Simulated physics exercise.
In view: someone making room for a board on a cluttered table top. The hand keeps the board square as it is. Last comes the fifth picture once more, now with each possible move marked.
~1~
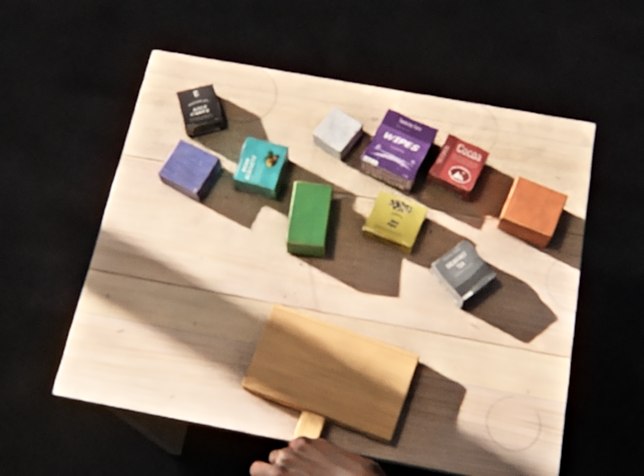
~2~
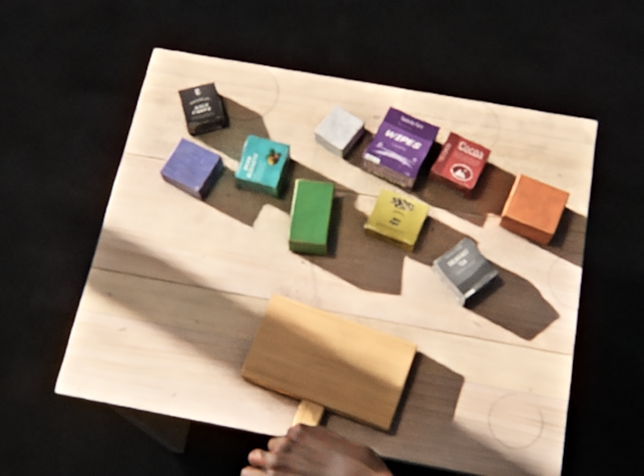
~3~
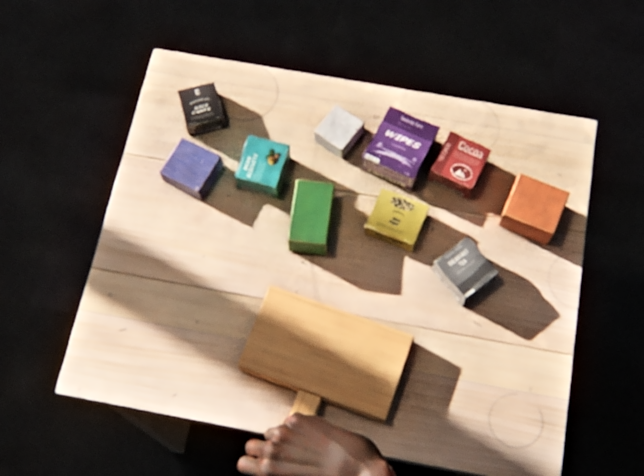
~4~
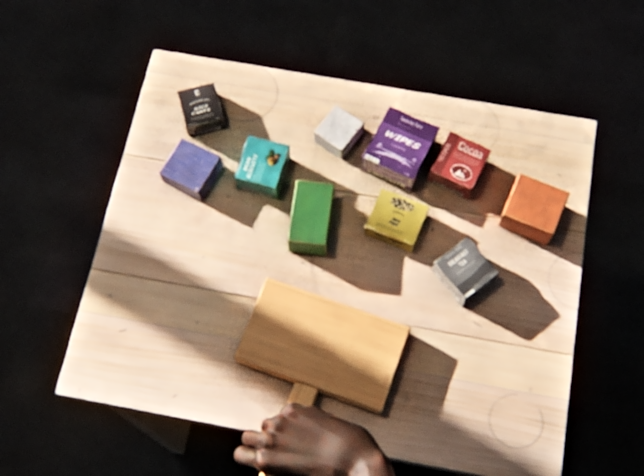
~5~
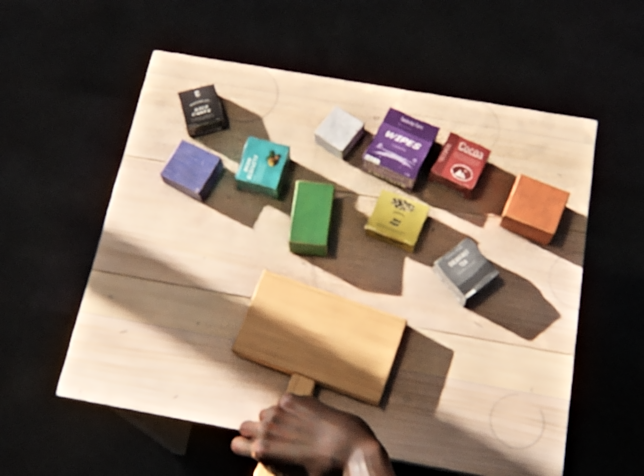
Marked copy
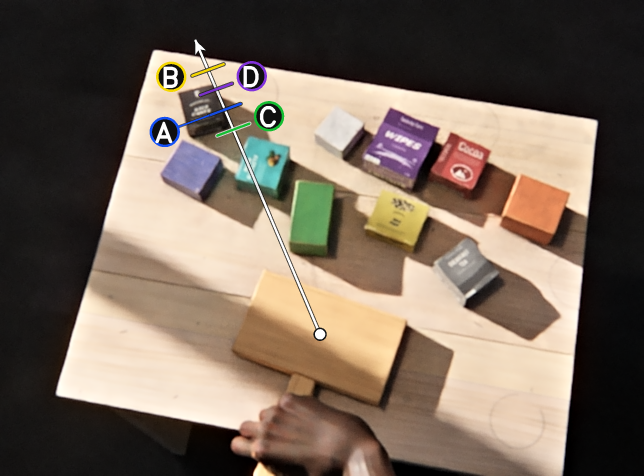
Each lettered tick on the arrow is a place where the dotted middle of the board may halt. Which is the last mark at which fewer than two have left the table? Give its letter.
Mark C.
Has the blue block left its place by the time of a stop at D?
Yes.
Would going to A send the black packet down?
Yes.
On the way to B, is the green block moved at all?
By then, yes.
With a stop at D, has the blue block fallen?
By then, yes.
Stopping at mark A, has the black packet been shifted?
Yes.
On the marked copy, A at (225, 110); B at (208, 70); C at (234, 130); D at (216, 89); the arrow from (320, 334) to (196, 40); the white dot at (320, 334).
With C. Early on, board (287, 260); green block (312, 191); orange block (534, 210).
Further on, board (257, 187); white block (349, 101); blue block (170, 152).
At the end, board (235, 134); blue block (140, 123); black packet (194, 61); none fallen.
As for the rest, A drops four; B drops four; D drops four.
